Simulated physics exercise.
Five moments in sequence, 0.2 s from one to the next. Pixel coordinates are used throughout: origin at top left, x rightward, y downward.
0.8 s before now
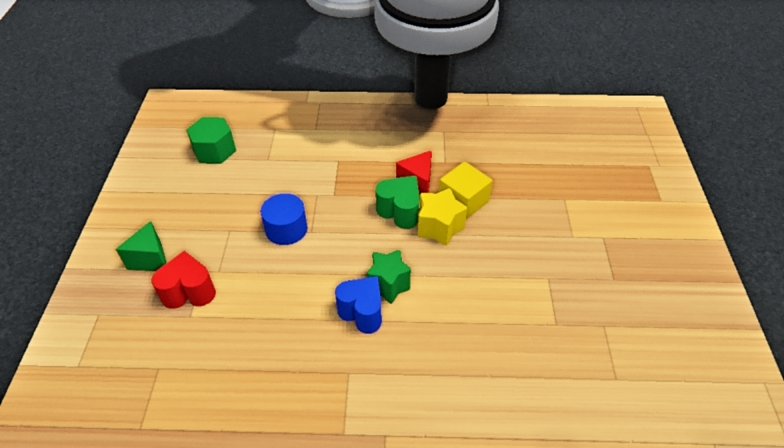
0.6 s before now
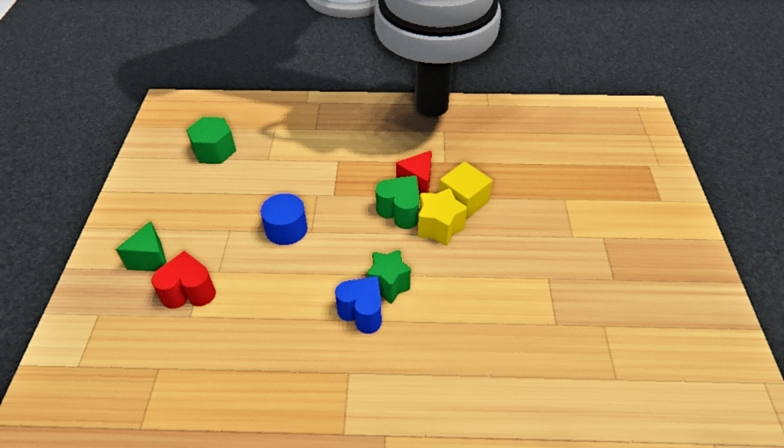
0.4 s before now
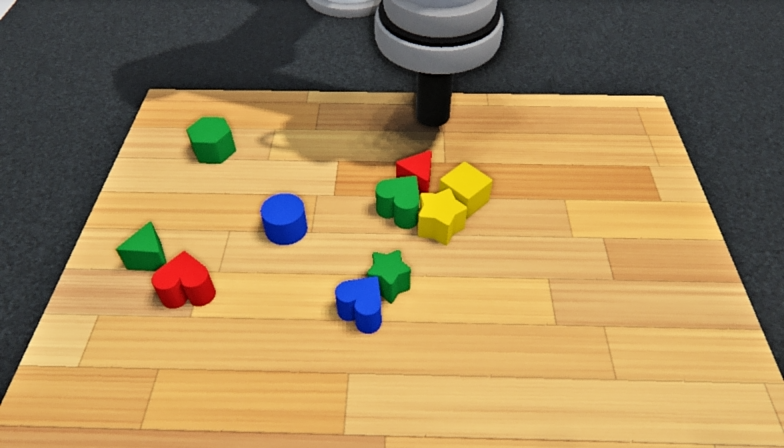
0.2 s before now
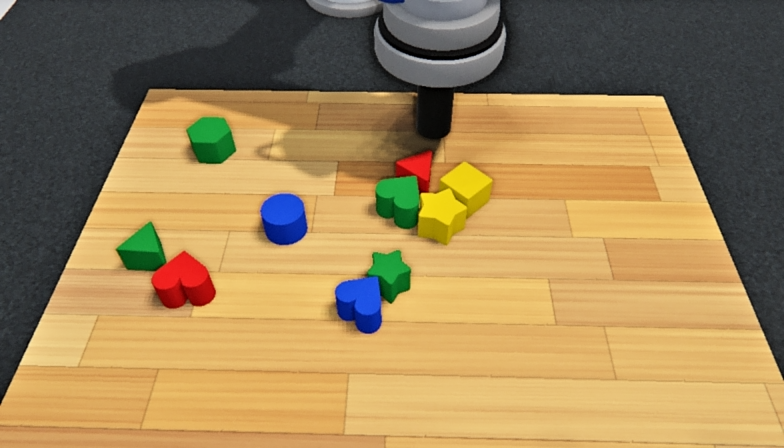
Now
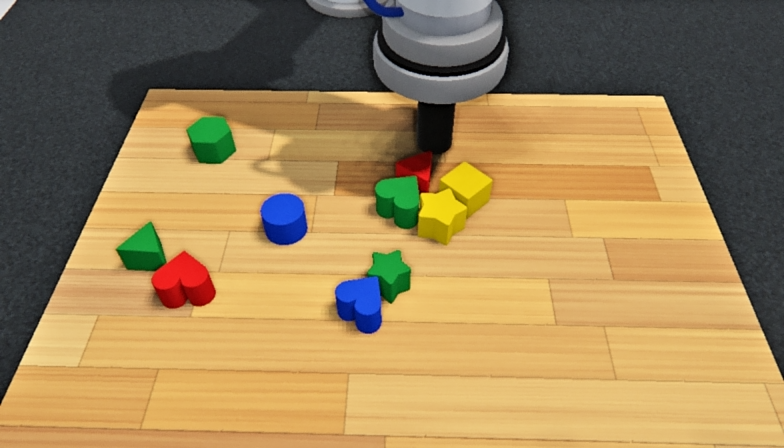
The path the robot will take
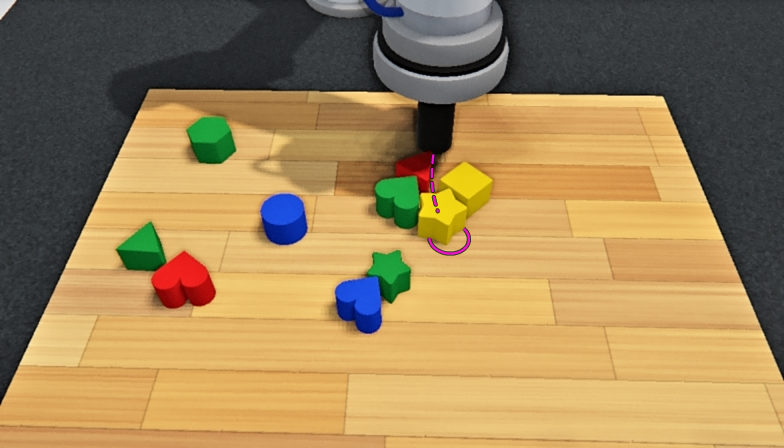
A light wooden tabletop on a dark grey surface is seen from above at an angle, from a camera that stays still. On it sit a green hexagon, triangle, heart and star, a blue cylinder and heart, a red heart and triangle, and a yellow star and square block. A robot arm's black post moves slowly down from the top edge toward the viewer, reaching just beside the red triangle, while the blocks stay put.
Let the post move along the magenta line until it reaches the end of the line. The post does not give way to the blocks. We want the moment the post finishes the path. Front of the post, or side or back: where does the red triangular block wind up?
Shed along the way.
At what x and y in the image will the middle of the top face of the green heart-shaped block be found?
Final place: (370, 213).
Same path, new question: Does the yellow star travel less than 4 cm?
It seems not.
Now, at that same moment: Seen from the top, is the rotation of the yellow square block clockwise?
No, that is not how it ends up.
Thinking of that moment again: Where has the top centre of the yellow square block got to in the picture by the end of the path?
Its top middle: (483, 194).
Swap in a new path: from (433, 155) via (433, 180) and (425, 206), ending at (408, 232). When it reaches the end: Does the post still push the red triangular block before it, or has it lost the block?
It rides in front to the end.
Path on the board, from (433, 155) via (433, 194), ending at (449, 238).
On the path given first. One third of the way, post at (433, 170); green heart-shaped block at (385, 206), turned 30° clockwise; red triangular block at (413, 186); yellow star at (442, 211), turned 25° anticlockwise.
Two thirds of the way, post at (438, 197); green heart-shaped block at (372, 213), turned 65° clockwise; red triangular block at (410, 208), turned 40° clockwise; yellow star at (447, 223), turned 55° anticlockwise; yellow square block at (479, 192), turned 50° anticlockwise.
At the end, post at (450, 226); green heart-shaped block at (370, 213), turned 70° clockwise; red triangular block at (414, 220), turned 90° clockwise; yellow star at (460, 248), turned 70° anticlockwise; yellow square block at (483, 194), turned 60° anticlockwise.
